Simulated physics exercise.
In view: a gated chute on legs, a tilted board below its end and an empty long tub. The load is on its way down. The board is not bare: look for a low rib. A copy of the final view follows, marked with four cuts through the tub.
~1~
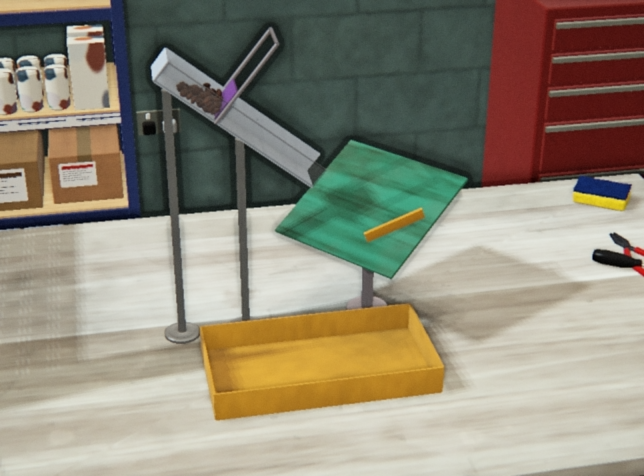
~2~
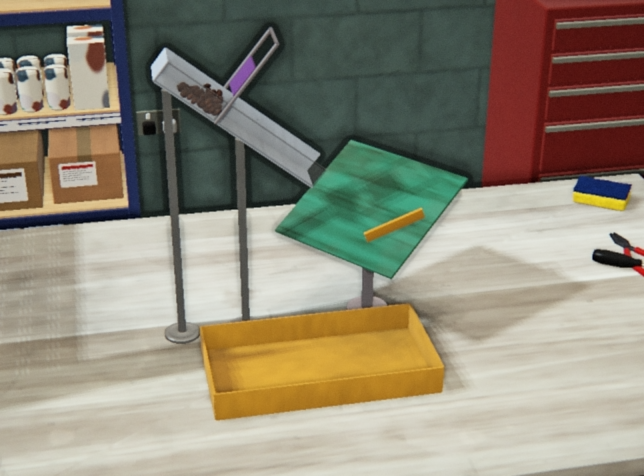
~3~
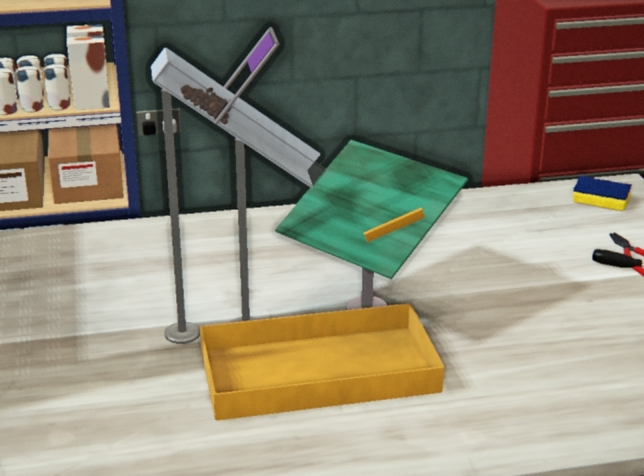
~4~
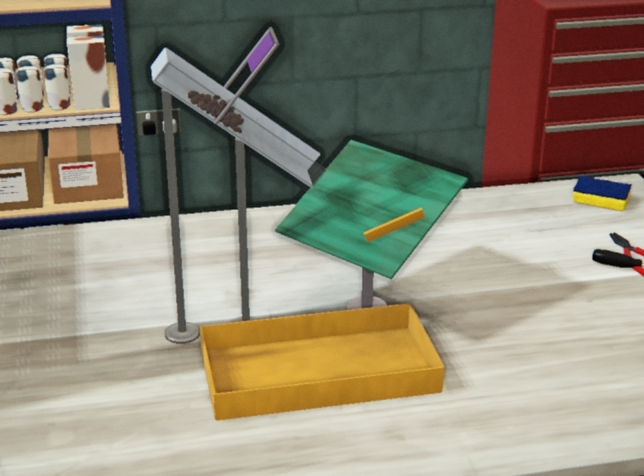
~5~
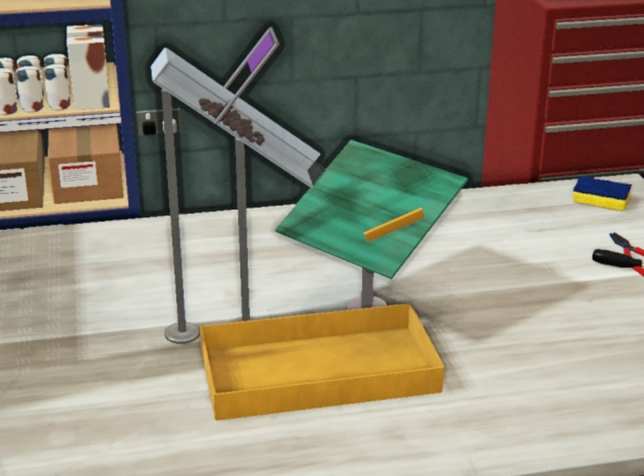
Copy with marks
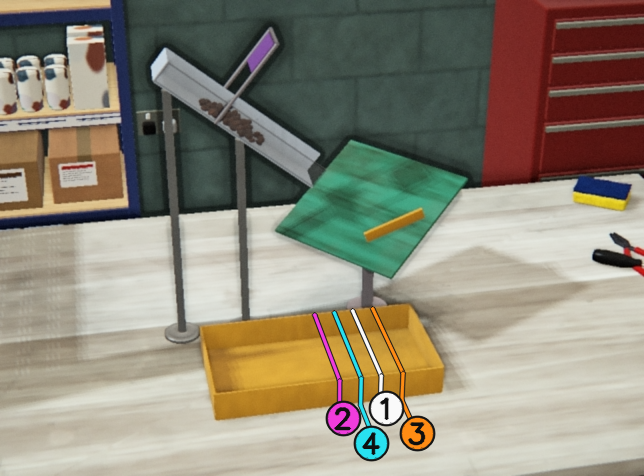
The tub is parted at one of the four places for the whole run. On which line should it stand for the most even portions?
The best line is 2.
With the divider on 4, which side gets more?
Left.
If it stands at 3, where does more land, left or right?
More lands on the left.
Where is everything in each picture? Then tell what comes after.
Load behind the gate (203, 100), flat chocolate drops; lip of the chute (309, 179), sloping fairly steeply, in the first picture.
Middle of the board (370, 204), tilted gently; middle of its low edge (330, 253); of its high edge (407, 158), in the second picture.
Front corners of the tub (215, 394) and (443, 367), empty; front of the load (226, 106), in the third picture.
Middle of the load (216, 111); its front (239, 122), roughly a quarter of the way to the lip; rib from (422, 209) to (364, 234), in the fourth picture.
Middle of the load (229, 120); its front (260, 137), roughly half of the way to the lip, in the fifth picture.
On the marked copy, line 1 crosses the front rim at (380, 375); line 2 crosses the front rim at (339, 379); line 3 crosses the front rim at (402, 372); line 4 crosses the front rim at (360, 377).
If 1 is chosen, of what is caught, every piece on the left of the divider, not one piece on the right.
If 2 is chosen, of what is caught, roughly a third on the left of the divider, roughly two thirds on the right.
If 3 is chosen, of what is caught, every piece on the left of the divider, not one piece on the right.
If 4 is chosen, of what is caught, almost all on the left of the divider, just a few on the right.
